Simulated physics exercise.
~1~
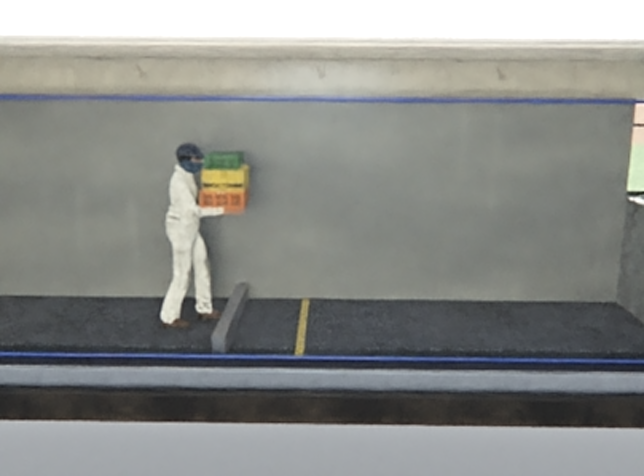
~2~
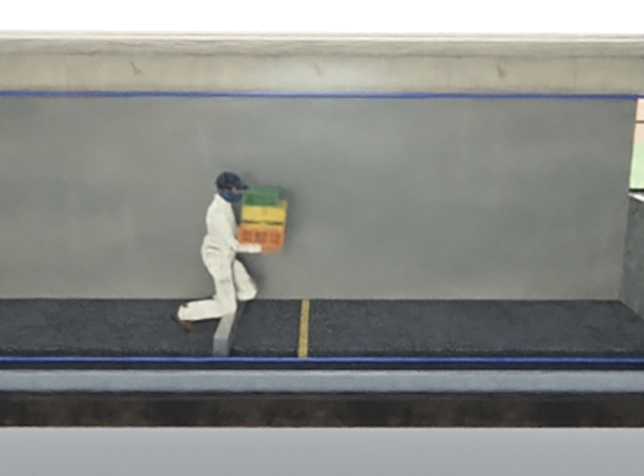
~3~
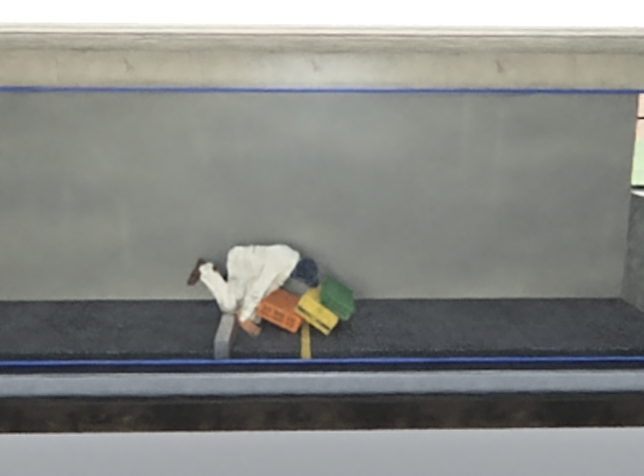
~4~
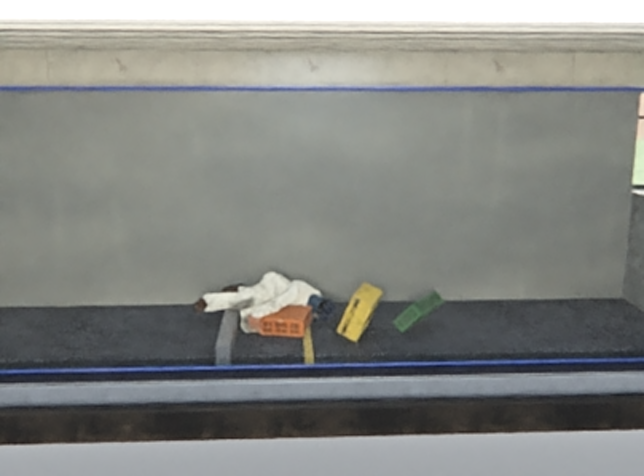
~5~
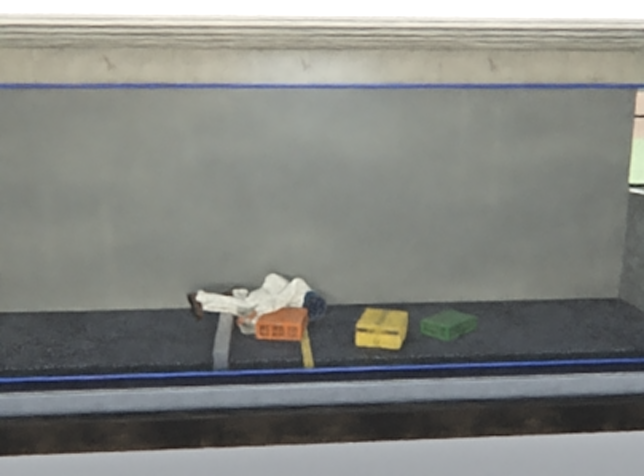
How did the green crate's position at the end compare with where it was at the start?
At the start it was on top of the stack in the person's arms, left of the yellow line. By the end it lay on the dark floor well to the right of the line, farther along than the other crates.
